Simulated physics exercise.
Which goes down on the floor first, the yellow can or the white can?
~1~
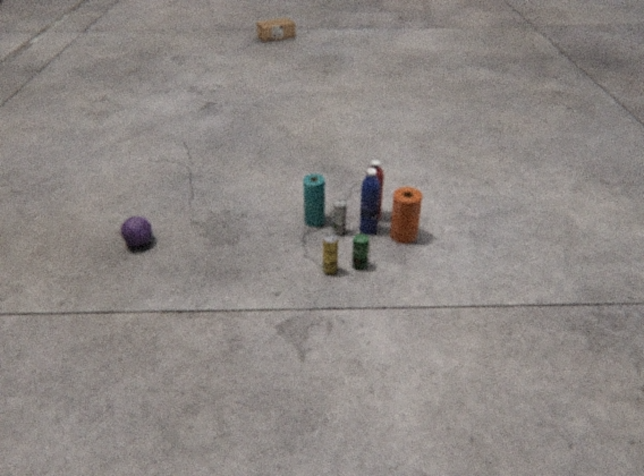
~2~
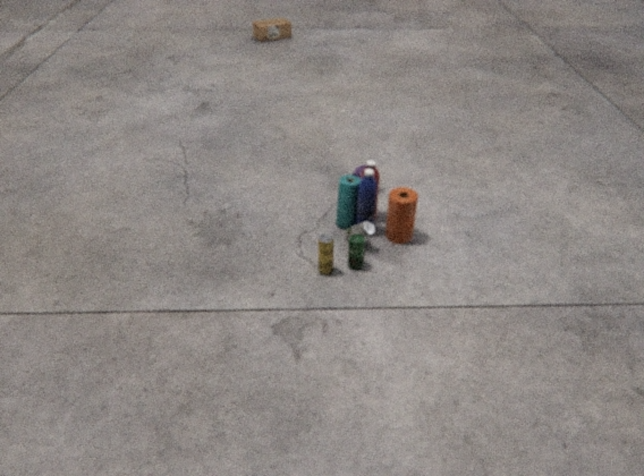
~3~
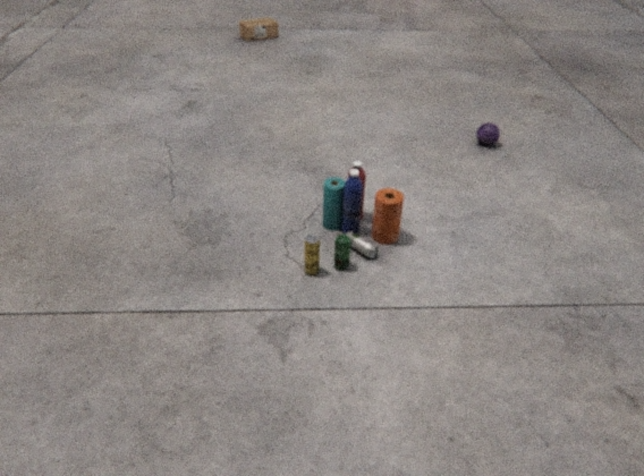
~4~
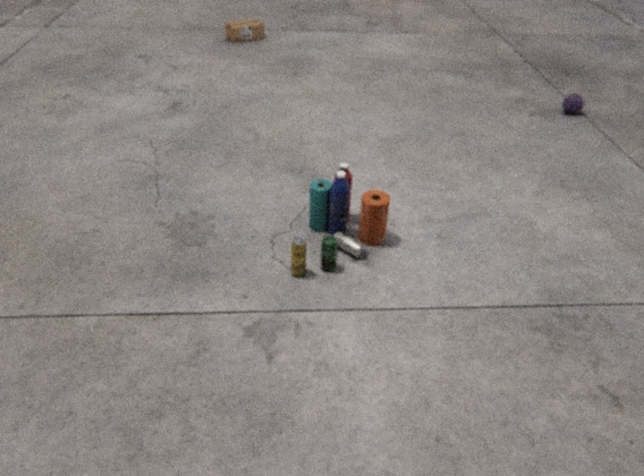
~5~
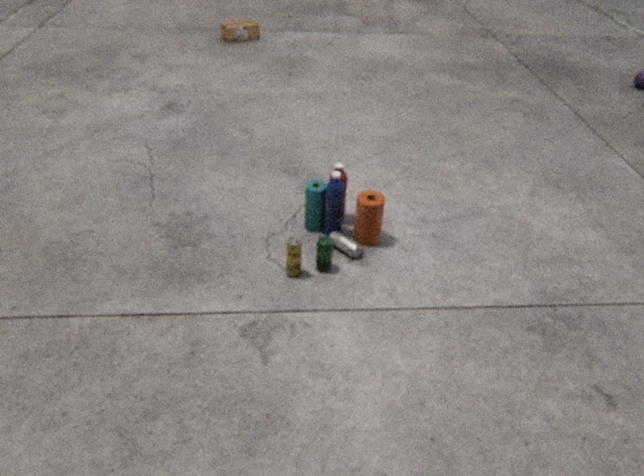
The white can goes down first, tipping over and ending on its side, while the yellow can stays standing.
